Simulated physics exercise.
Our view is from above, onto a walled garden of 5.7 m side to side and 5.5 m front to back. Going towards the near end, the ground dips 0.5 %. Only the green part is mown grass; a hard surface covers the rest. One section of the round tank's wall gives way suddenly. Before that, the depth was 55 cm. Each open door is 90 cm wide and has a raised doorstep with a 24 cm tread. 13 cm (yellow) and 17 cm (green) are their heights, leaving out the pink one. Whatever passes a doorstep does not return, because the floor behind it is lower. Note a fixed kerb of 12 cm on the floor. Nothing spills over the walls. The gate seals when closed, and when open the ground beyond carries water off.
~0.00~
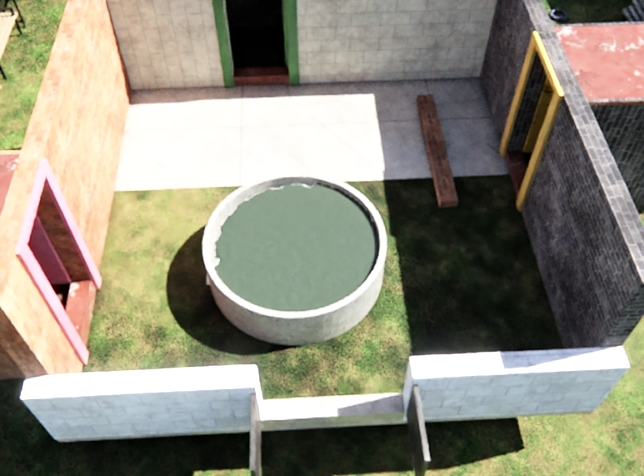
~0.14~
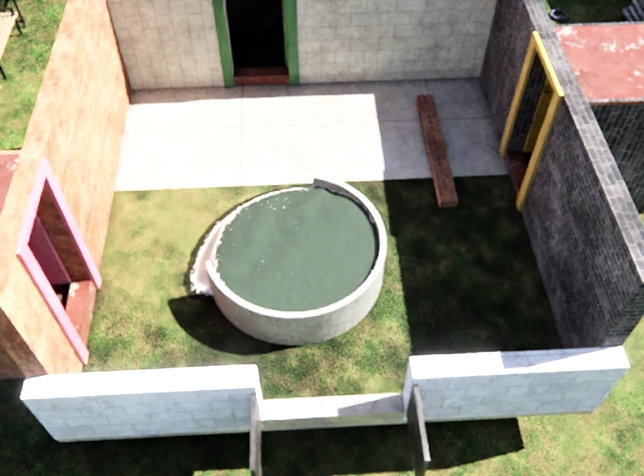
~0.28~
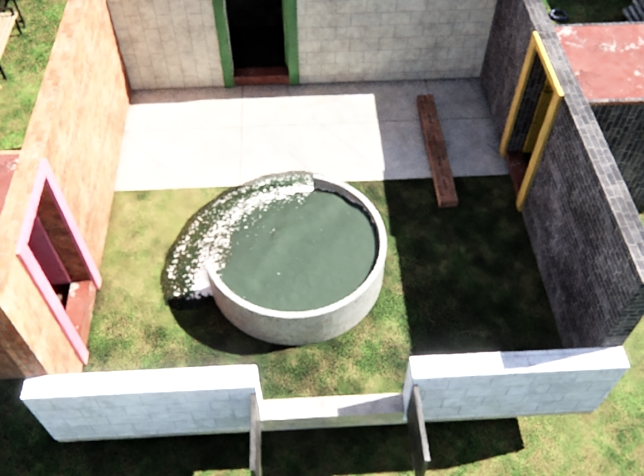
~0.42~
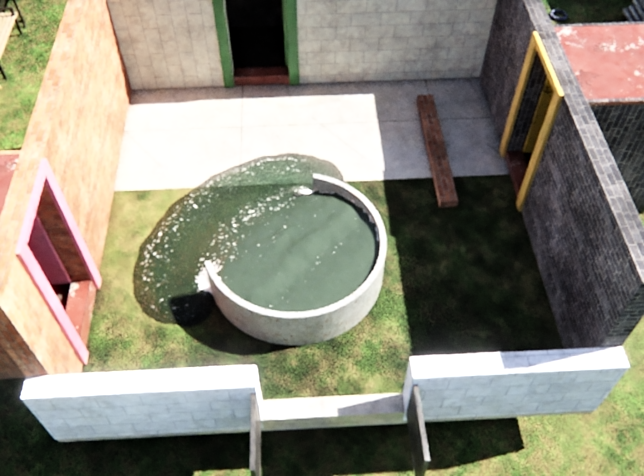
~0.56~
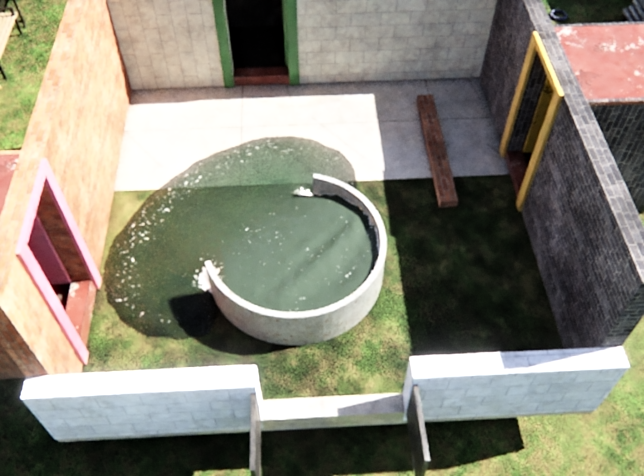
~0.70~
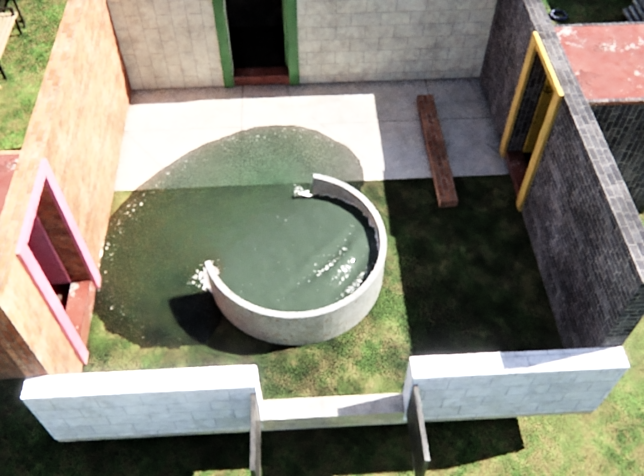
To begin with, dark green water sits still in a round tank on the grass of a walled garden. The tank's wall gives way on its far left side, and foaming water pours through the gap. It fans out across the grass and pale paving, spreading widely, then more slowly.
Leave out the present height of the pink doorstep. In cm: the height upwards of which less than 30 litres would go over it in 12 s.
6.5 cm.
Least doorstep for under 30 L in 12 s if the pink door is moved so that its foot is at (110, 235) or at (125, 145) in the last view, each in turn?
Roughly 16 cm, then roughly 14.0 cm.
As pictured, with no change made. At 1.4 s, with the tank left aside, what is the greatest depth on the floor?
Close to 24 centimetres.
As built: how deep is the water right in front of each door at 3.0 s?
Lab note, cm: Pink 9; yellow 0; green 17.
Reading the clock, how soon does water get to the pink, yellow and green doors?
Pink: 0.9 s; yellow: 5.5 s; green: 1.2 s.
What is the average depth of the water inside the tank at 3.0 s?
The mean depth is roughly 13 cm.
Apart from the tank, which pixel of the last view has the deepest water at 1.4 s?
Near (109, 222).
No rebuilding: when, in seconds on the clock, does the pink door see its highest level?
The depth peaks at about 1.2 seconds.
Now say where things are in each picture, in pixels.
In the first frame, still water, 55 cm deep, in the round tank at (295, 243); the pink door at (66, 273) is dry.
In the second frame, water pours out on the far side and has run 0.3 m, to a hidden place; about 7 cm deep outside, 55 cm at the back.
In the third frame, the gap is on the far side, the front 0.6 m out at (271, 177); the back of the round tank holds 55 cm.
In the fourth frame, the front is at (263, 160), 1.0 m from the gap on the far side; 3.2 m2 of floor is wet, 55 cm left at the back.
In the fifth frame, the gap is on the far side, the front 1.4 m out at (255, 143); the back of the round tank holds 54 cm.
In the sixth frame, water pours out on the far side and has run 1.6 m, to (274, 128); about 6 cm deep outside, 47 cm at the back; 0.2 m in a straight line remain to the pink door at (66, 273).
After 1.4 s water covers 45 % of the floor, deepest (24 cm) near (109, 222); 11 cm at the pink door, 0 litres in over its 23 cm doorstep.
After 3.0 s water covers 55 % of the floor, deepest (28 cm) near (173, 130); 9 cm at the pink door, 0 litres in over its 23 cm doorstep.
After 12.0 s water covers 95 % of the floor, deepest (9 cm) near (393, 275); 6 cm at the pink door, 0 litres in over its 23 cm doorstep.
At the pink door as built, the water arrived by 0.9 s and peaked near 12 cm at 1.2 s.
Run again over the same 12 s with other heights there, 47 litres in over 5.5 cm, 16 litres over 7.5 cm. The limit of 30 litres is kept from about 6.5 cm up.
